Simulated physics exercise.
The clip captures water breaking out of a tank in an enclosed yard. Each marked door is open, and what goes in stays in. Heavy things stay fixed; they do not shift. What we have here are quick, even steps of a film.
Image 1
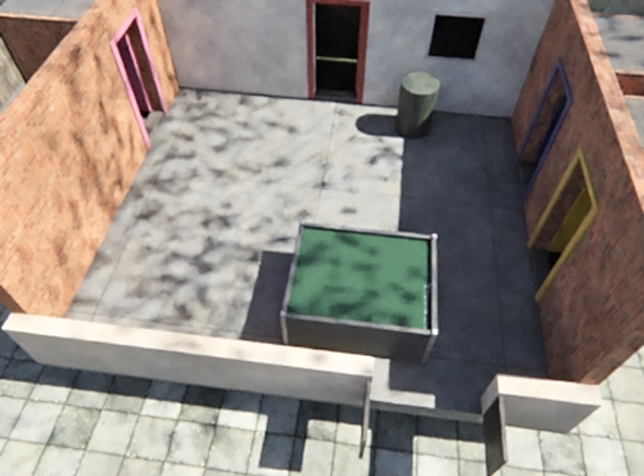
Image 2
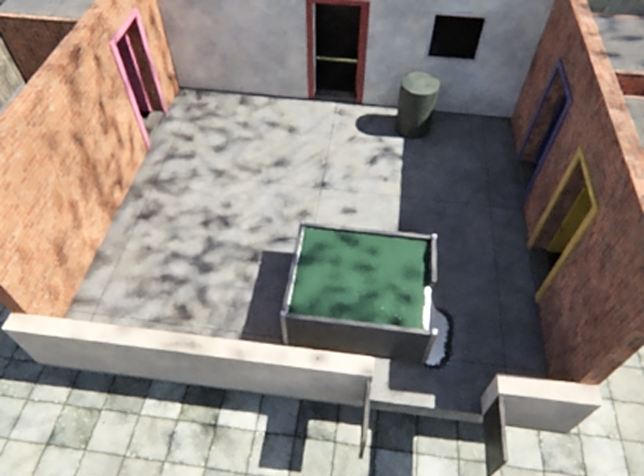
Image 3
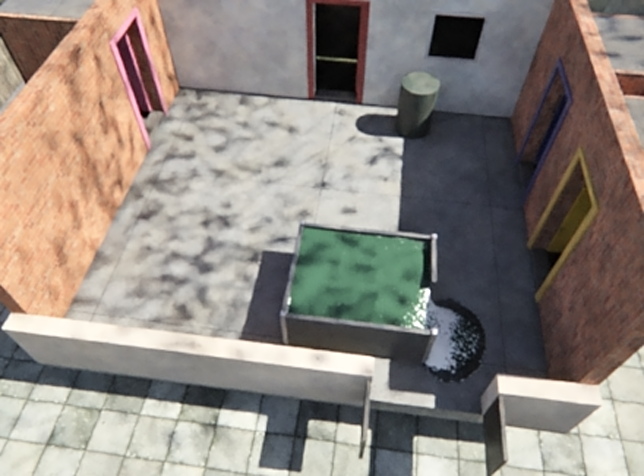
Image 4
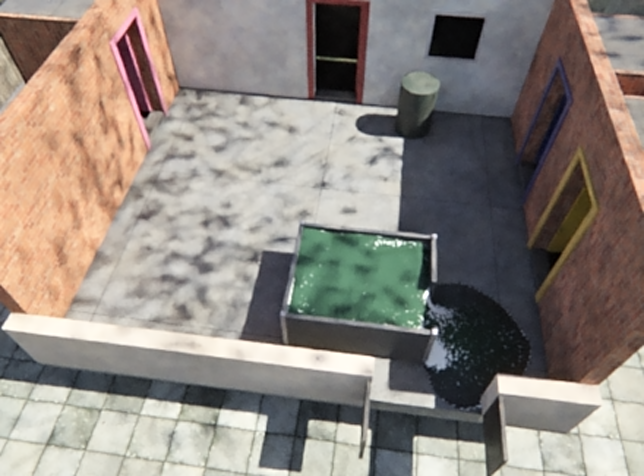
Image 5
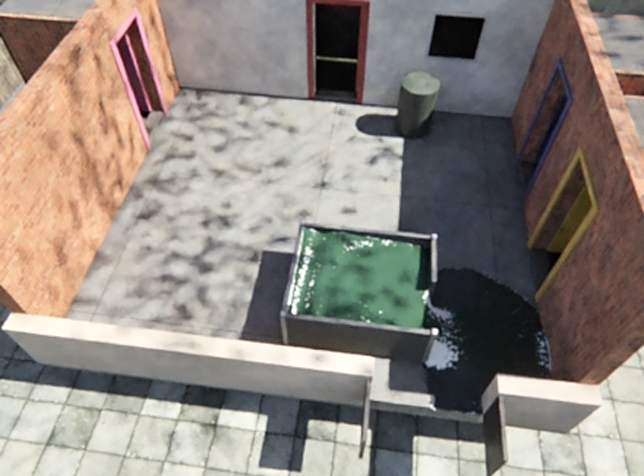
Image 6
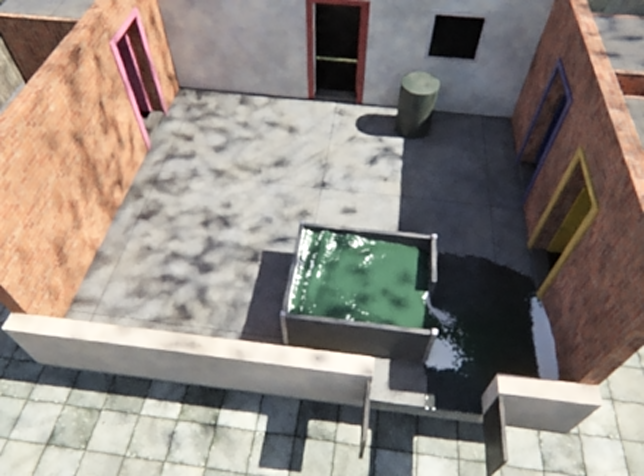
A walled yard with a pale floor, seen from high above by a still camera, has brick walls on both sides and a grey wall at the back. An open tank of green water stands near the low front wall, with a dark green barrel behind, a red doorframe at the back, pink at left, blue and yellow at right. Water pours from the tank's right side, foaming, and spreads in a dark pool to the right wall.
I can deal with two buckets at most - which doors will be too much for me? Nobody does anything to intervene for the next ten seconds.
As I see it, the red door doesn't get too much water coming through. The yellow door gets too much water coming through. The pink door doesn't get too much water coming through. The blue door doesn't get too much water coming through.
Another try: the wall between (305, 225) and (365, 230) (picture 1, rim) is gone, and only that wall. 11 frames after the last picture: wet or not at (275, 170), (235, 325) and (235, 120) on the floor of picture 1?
In turn: Inundated, then untouched, then inundated.
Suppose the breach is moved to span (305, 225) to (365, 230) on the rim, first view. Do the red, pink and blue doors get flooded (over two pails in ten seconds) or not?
The red door tops the limit, the pink door stays within the limit and the blue door stays within the limit.
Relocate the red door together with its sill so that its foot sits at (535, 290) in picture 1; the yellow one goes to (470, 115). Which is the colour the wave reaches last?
Result: The pink-painted one.
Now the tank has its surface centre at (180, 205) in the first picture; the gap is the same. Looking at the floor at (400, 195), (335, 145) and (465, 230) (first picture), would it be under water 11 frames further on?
As listed: Reached, untouched, reached.
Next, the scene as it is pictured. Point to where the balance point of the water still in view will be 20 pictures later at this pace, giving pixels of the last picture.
Point: (430, 273).
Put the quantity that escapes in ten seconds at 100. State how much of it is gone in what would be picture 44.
By my reckoning, 75 %.
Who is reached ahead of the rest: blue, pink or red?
The one in blue.
A moment on, water covers 10 % of the floor; the red door not reached, the yellow door under two buckets in, the pink door not reached, the blue door not reached.
Next, water covers 15 % of the floor; the red door not reached, the yellow door over two buckets in, the pink door not reached, the blue door wet at the sill, nothing in.
Then, water covers 35 % of the floor; the red door not reached, the yellow door over two buckets in, the pink door not reached, the blue door wet at the sill, nothing in.
Later, water covers 50 % of the floor; the red door wet at the sill, nothing in, the yellow door far over two buckets in, the pink door not reached, the blue door wet at the sill, nothing in.
In the end, water covers 80 % of the floor; the red door wet at the sill, nothing in, the yellow door far over two buckets in, the pink door wet at the sill, nothing in, the blue door under two buckets in.
